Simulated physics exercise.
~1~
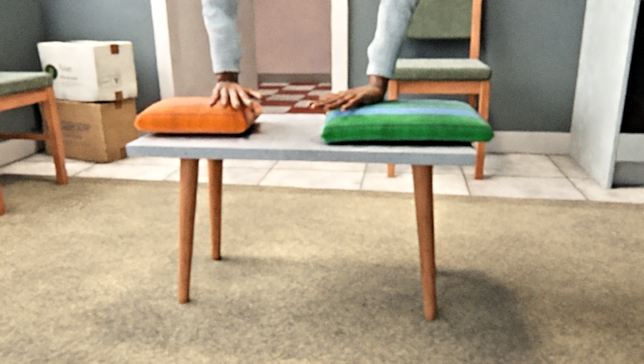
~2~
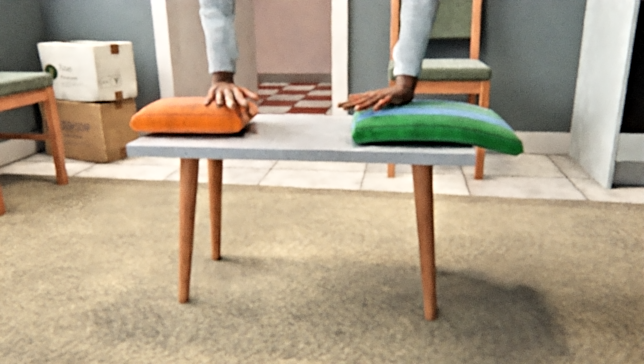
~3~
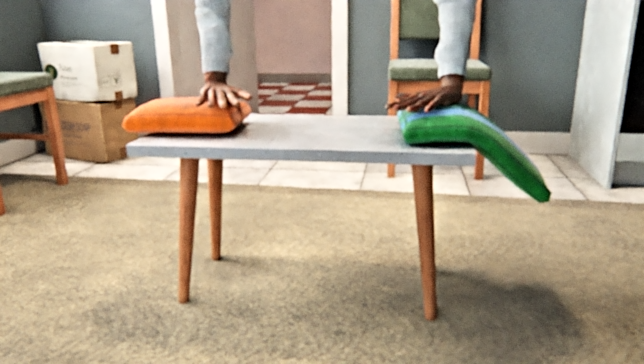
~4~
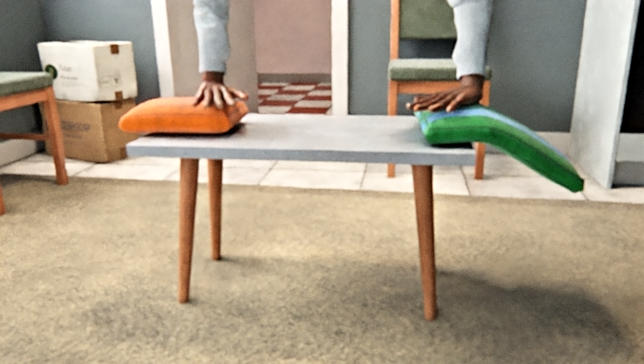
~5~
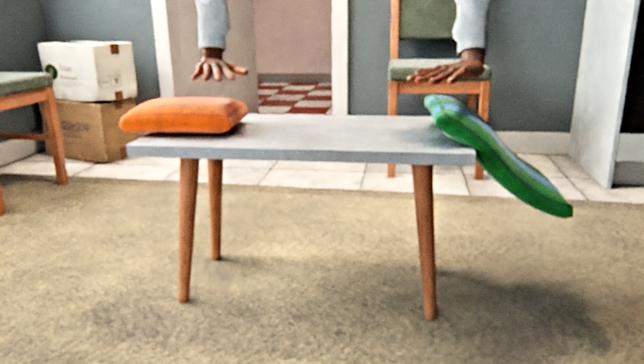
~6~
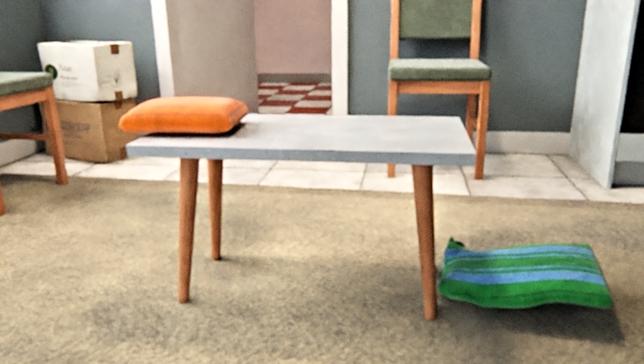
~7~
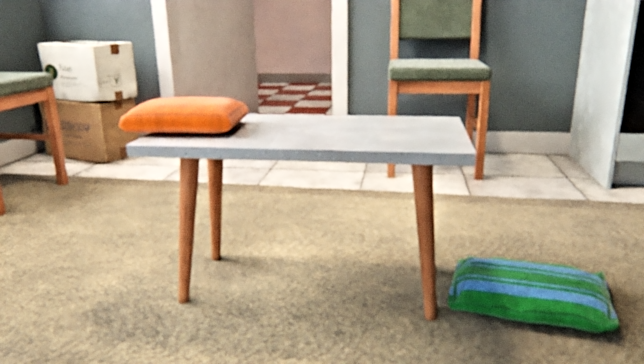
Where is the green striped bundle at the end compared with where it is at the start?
At the start it rests on top of the bench toward the right side, under a hand. At the end it lies on the carpet, lower down and just to the right of the bench.
